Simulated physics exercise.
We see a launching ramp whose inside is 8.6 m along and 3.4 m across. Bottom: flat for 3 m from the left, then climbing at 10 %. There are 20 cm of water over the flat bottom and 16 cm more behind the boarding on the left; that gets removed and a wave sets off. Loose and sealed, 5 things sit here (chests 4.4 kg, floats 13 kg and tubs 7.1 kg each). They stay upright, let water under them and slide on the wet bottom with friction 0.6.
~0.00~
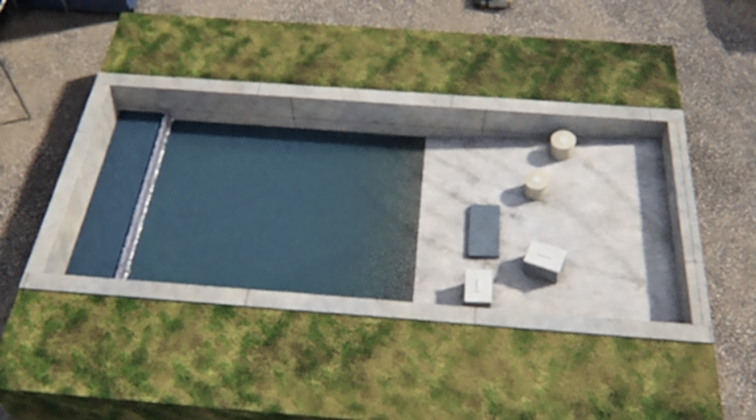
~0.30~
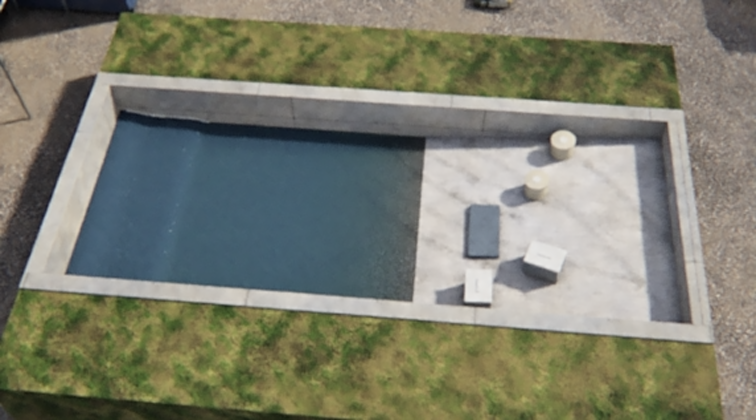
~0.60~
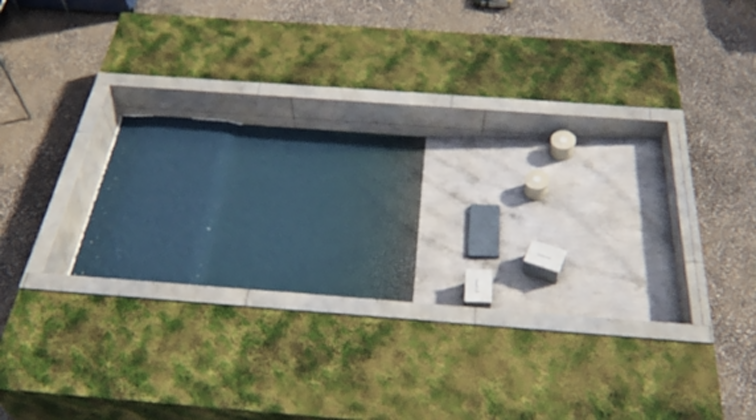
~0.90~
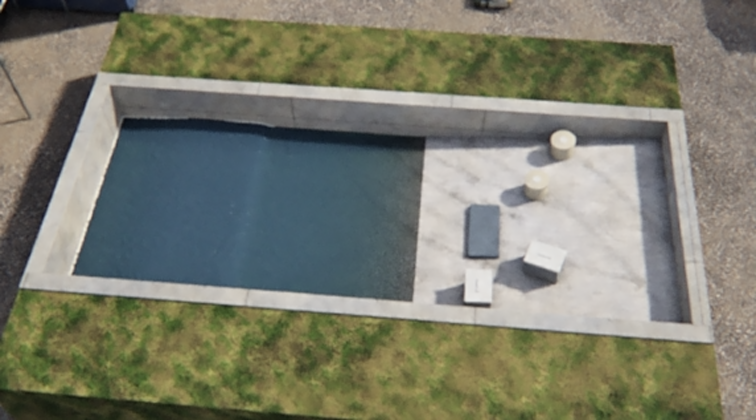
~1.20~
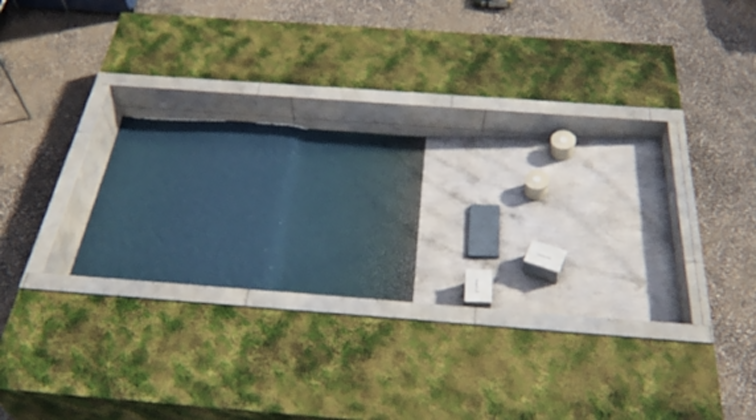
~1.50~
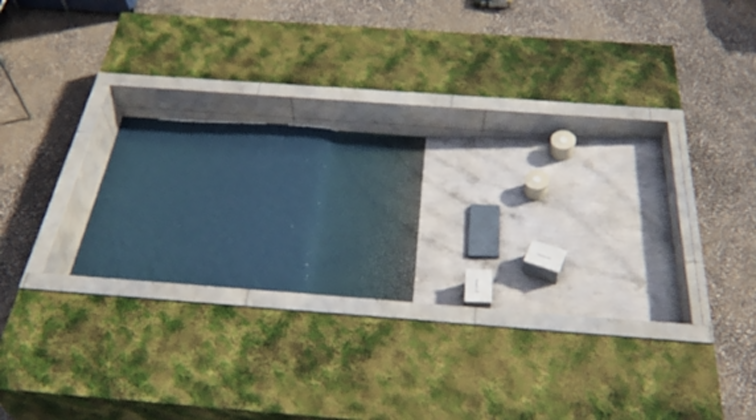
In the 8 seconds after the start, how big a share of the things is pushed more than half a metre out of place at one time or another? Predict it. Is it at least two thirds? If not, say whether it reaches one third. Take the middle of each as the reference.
Honestly, under a third of them.
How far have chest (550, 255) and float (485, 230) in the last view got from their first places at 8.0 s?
First 0 cm, then 0 cm.
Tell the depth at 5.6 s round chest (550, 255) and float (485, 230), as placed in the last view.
Roughly 0 and 2 cm.
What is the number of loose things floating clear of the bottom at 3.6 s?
0.
After 2.1 s 0 of 5 are over 50 cm from their spots; 0 afloat.
After 3.6 s 0 of 5 are over 50 cm from their spots; 0 afloat.
After 5.6 s 0 of 5 are over 50 cm from their spots; 0 afloat.
After 8.0 s 1 of 5 are over 50 cm from their spots, and 1 have been at some point; 0 afloat.
